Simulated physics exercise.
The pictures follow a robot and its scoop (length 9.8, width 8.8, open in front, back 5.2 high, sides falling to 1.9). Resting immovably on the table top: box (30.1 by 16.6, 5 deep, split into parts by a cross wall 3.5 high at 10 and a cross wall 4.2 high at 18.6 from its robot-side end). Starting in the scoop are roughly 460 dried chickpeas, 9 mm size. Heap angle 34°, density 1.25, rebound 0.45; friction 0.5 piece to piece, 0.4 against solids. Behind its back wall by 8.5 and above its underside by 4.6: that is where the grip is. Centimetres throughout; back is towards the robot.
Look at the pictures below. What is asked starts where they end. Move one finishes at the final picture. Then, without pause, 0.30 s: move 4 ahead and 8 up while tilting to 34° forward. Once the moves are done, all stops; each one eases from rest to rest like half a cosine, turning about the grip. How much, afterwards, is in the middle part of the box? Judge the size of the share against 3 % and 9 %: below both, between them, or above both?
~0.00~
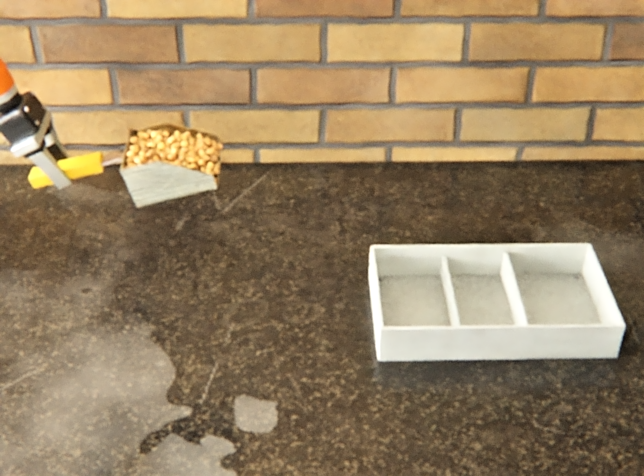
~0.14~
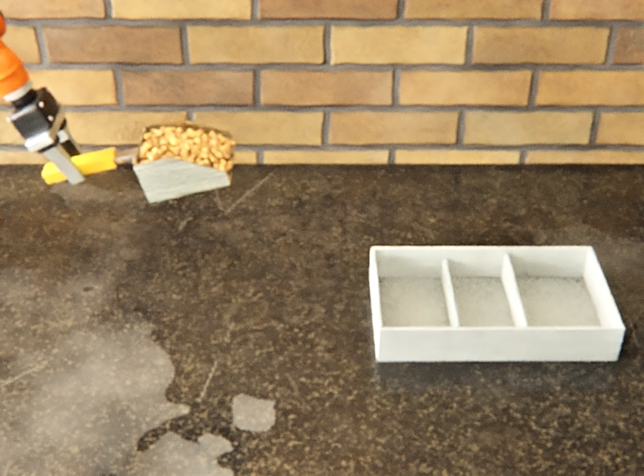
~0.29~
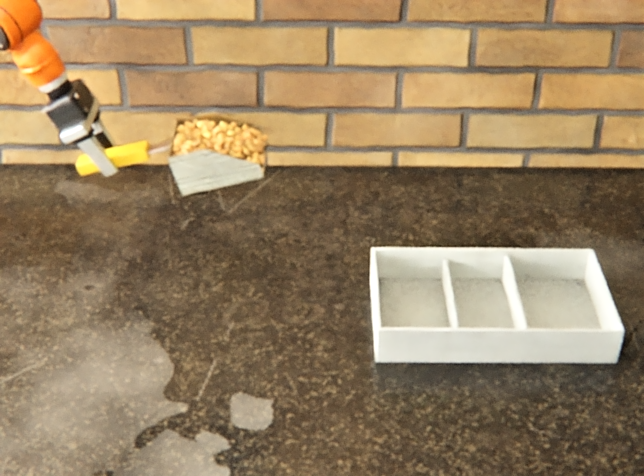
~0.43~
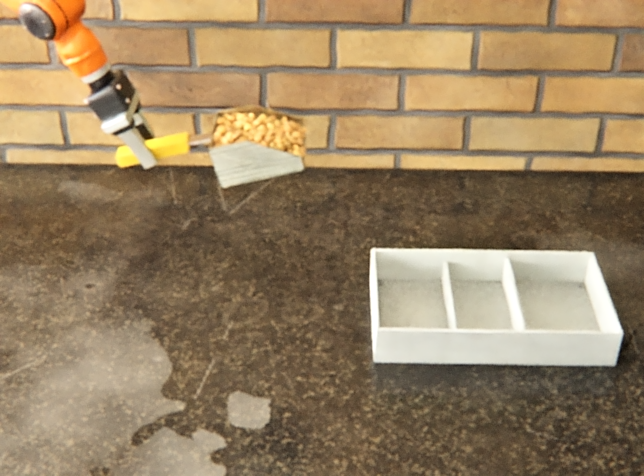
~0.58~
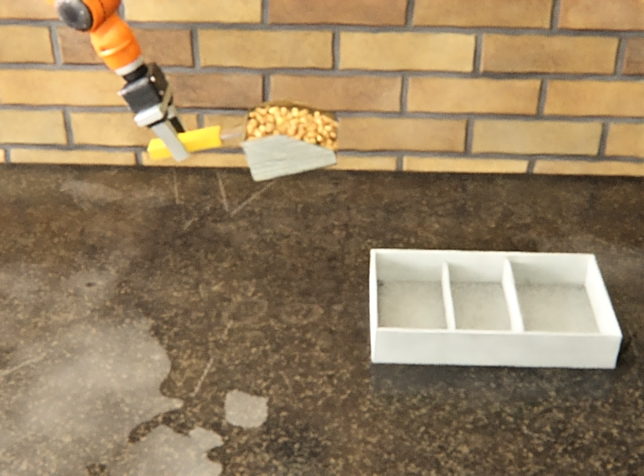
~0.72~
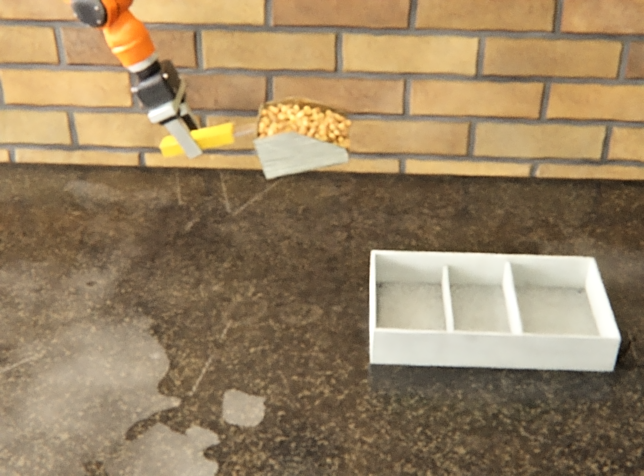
Below both.
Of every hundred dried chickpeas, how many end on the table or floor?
The share is close to 40 per cent.
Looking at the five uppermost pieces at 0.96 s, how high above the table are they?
About 30 cm above the table.
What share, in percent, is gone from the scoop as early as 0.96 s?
About 10 per cent.
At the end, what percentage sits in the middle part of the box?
Some 0 in a hundred.
After 0.84 s, tilted 2° forward, highest piece 30 above the table; 459 on the scoop.
After 0.96 s, tilted 29° forward, highest piece 29 above the table; 409 on the scoop, 50 in flight or on a rim.
After 1.22 s, tilted 34° forward, highest piece 25 above the table; 108 on the table or floor, 103 in the robot-side part, 80 on the scoop, 168 in flight or on a rim.
After 2.27 s, tilted 34° forward, highest piece 3 above the table; 284 in the robot-side part, 174 on the table or floor, 1 in the middle part.
In the end, 284 in the robot-side part, 174 on the table or floor, 1 in the middle part. That is 0 % in the middle part of the box.
